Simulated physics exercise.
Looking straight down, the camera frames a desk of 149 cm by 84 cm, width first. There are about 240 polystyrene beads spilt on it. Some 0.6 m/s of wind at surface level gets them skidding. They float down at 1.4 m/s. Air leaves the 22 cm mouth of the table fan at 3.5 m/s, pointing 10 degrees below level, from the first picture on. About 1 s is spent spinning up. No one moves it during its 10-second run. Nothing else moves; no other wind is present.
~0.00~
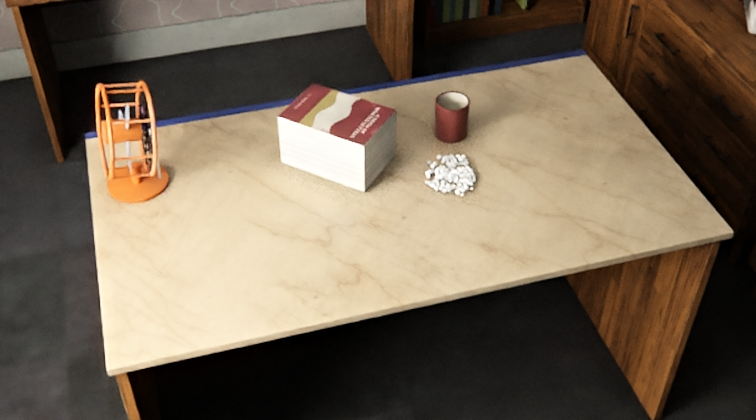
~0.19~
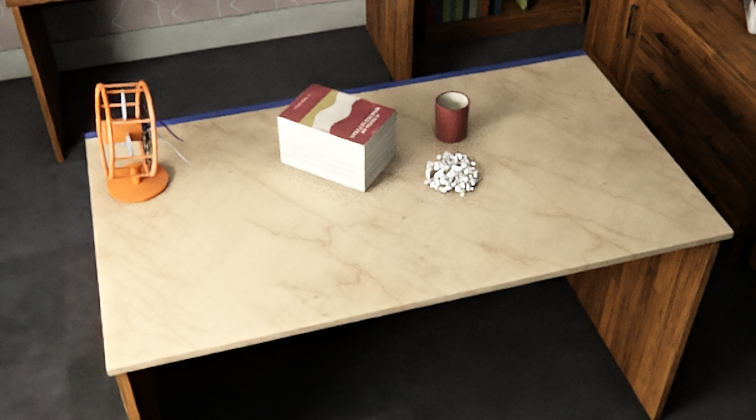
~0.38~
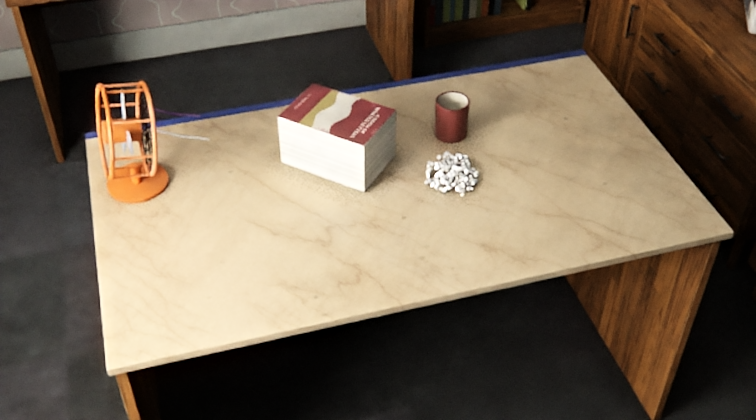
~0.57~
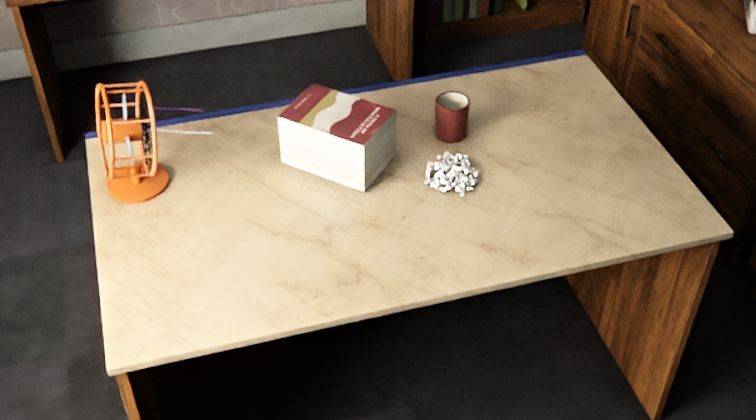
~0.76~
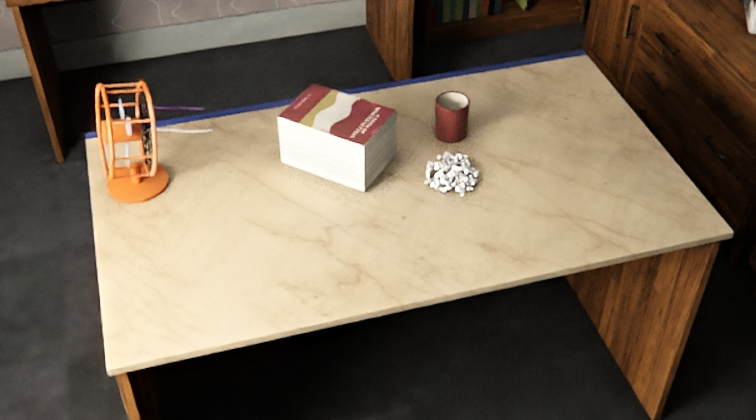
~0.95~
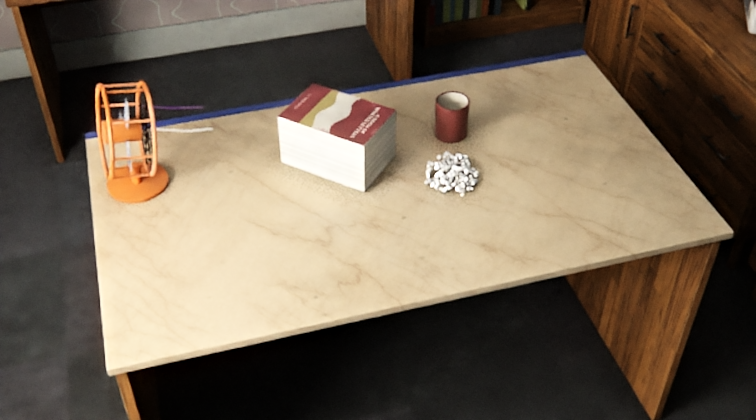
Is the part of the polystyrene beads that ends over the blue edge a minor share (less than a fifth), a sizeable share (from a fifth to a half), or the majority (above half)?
The amount gets to a fifth but not past half.
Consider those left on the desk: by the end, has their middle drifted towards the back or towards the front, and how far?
It shifted toward the rear by roughly 20 cm.
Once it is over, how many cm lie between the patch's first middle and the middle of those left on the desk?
Distance: Approx. 30 cm.
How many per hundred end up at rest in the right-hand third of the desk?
I'd estimate around 2 per cent.
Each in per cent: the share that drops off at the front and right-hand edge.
Roughly 10 per cent at the front edge and 20 per cent at the right-hand edge.
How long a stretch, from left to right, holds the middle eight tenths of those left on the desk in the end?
Spread, left to right: Approx. 10 cm.
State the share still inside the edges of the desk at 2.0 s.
Near 100 %.
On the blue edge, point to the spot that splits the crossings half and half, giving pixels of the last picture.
Around (381, 84).
After 2.0 s, 0 % are over the blue edge; the middle of those still in play is near (438, 173); 0 % have settled or left.
After 3.2 s, 7 % are over the blue edge; the middle of those still in play is near (386, 165); 4 % have settled or left.
After 5.5 s, 25 % are over the blue edge; the middle of those still in play is near (386, 165); 42 % have settled or left.
After 10.0 s, at the end, 32 % are over the blue edge; the middle of those still in play is near (352, 136).
